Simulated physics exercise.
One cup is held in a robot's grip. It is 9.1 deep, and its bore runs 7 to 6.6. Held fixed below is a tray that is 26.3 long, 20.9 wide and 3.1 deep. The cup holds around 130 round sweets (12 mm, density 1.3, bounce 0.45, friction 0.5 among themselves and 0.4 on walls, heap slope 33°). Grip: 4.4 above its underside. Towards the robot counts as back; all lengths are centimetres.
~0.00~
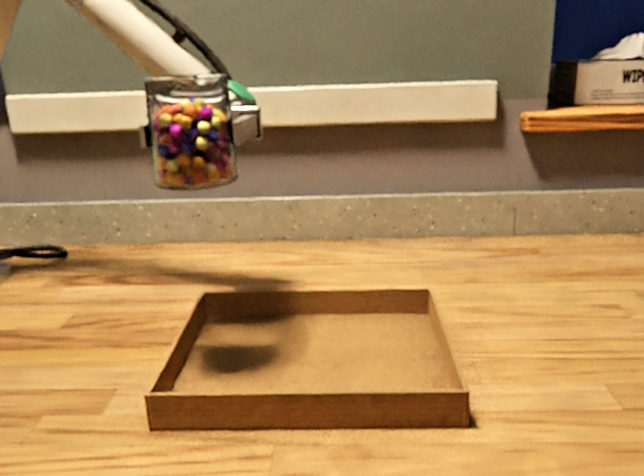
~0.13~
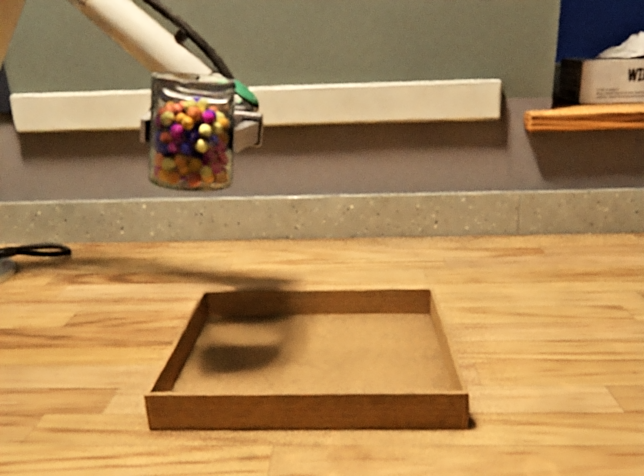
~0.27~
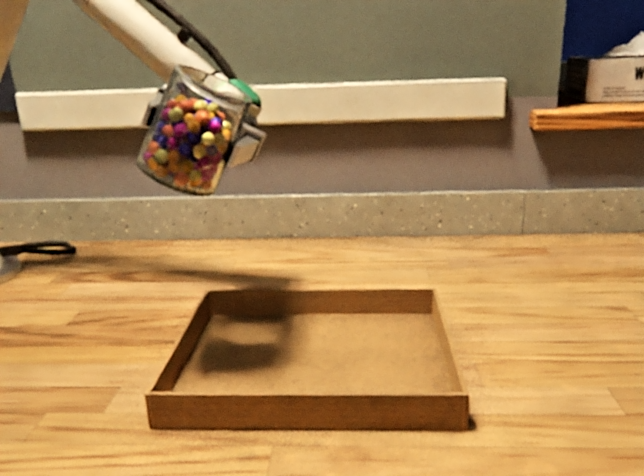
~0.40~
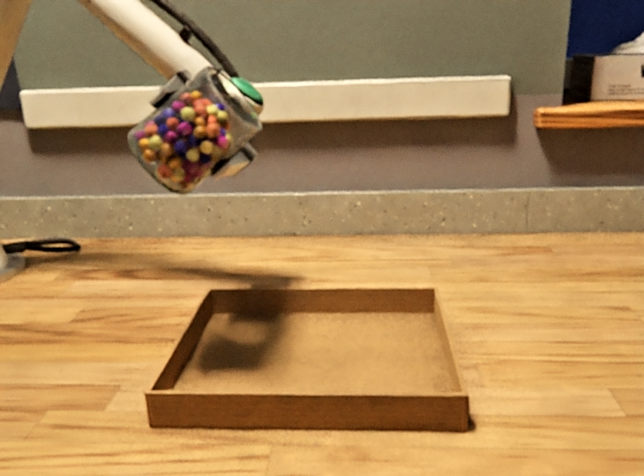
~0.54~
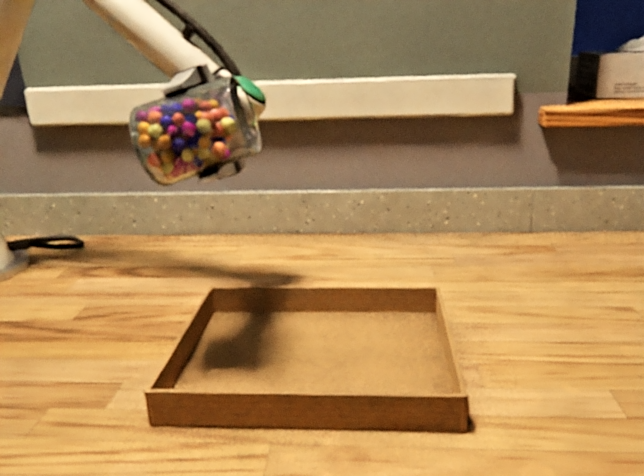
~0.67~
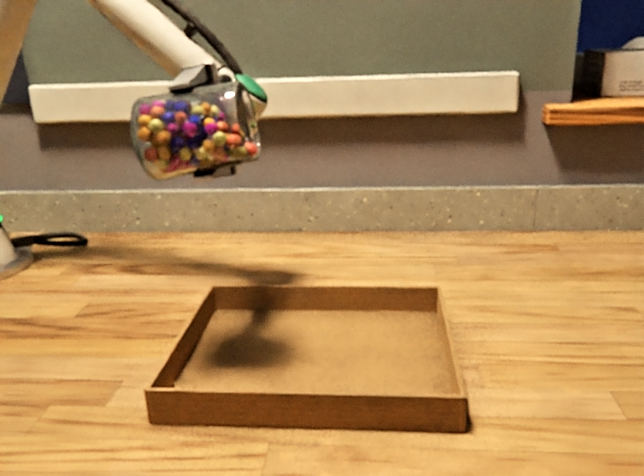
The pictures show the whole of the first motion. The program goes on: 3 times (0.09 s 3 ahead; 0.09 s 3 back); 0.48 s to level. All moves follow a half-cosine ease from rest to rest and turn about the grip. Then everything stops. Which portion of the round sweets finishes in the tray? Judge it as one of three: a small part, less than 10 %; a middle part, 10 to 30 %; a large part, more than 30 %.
A large part, more than 30 %.
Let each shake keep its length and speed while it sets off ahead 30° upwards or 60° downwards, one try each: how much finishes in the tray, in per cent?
Result: Approx. 65 % and 15 %, one try each.
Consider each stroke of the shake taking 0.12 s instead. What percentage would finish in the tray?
In that case around 40 per cent.
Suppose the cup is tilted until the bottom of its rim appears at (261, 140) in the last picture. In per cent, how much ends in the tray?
About 20 %.
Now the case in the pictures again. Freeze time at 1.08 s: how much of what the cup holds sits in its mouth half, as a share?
Roughly 50 per cent.
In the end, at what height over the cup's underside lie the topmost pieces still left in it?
The top sits some 4.0 cm up.
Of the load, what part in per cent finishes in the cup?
Near 40 in a hundred.
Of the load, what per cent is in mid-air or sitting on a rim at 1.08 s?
It amounts to roughly 18 in a hundred.
After 1.08 s, tilted 81° forward, highest piece 24 above the table; 83 in the cup, 27 in the tray, 24 in flight or on a rim.
After 1.49 s, tilted 31° forward, highest piece 26 above the table; 77 in the tray, 56 in the cup, 1 on the table or floor.
After 1.89 s, level, highest piece 23 above the table; 77 in the tray, 56 in the cup, 1 on the table or floor.
After 2.94 s, level, highest piece 23 above the table; 77 in the tray, 56 in the cup, 1 on the table or floor.
At rest, 77 in the tray, 56 in the cup, 1 on the table or floor. That is 57 % in the tray.
